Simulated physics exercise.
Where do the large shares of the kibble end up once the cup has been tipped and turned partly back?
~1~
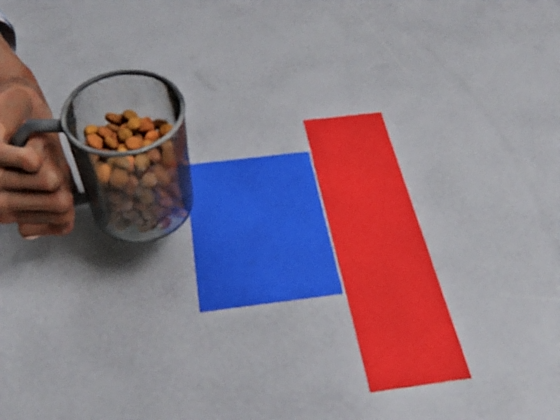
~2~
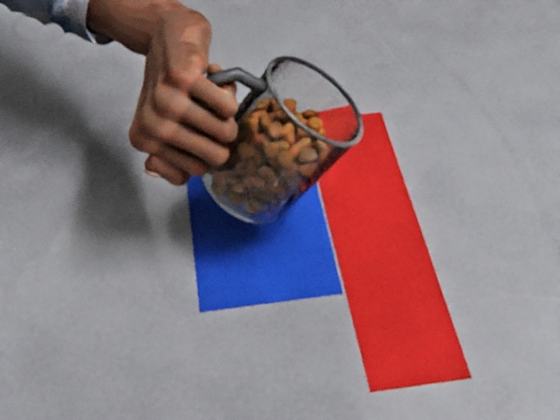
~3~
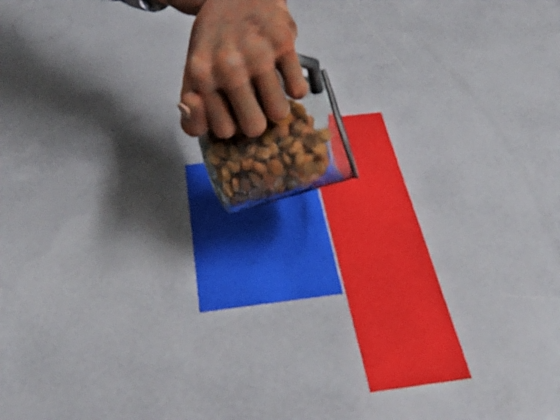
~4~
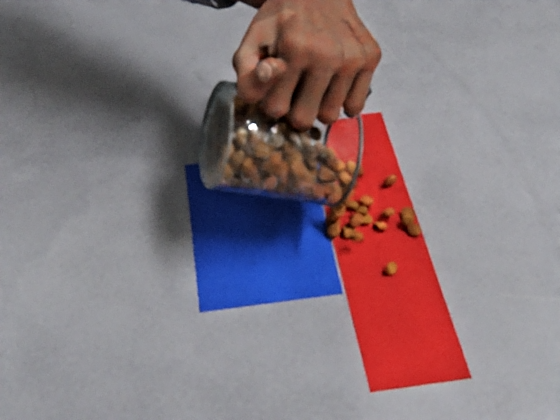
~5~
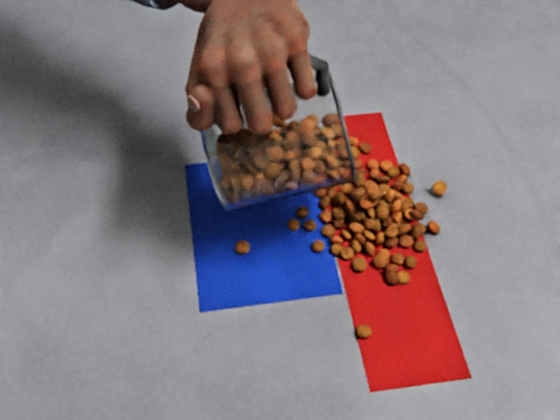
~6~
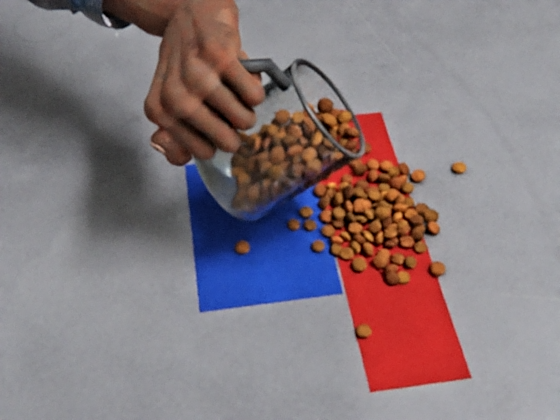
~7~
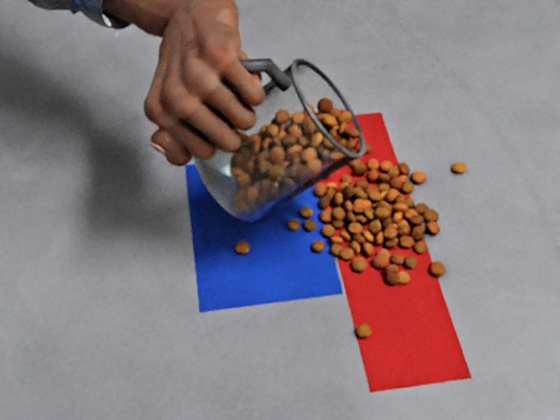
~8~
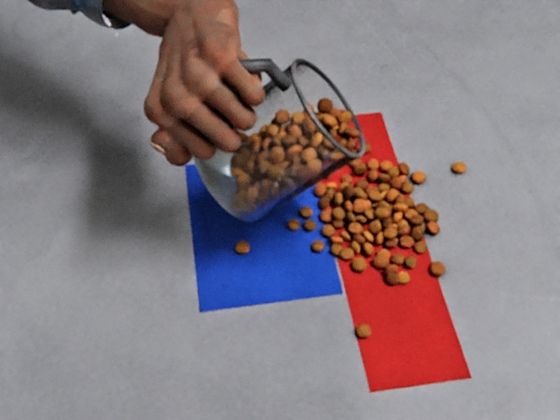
The large shares are in the cup, which keeps much of its kibble, and on the red mat, where a heap has formed. Only a few pieces lie on the blue mat and hardly any on the bare table.
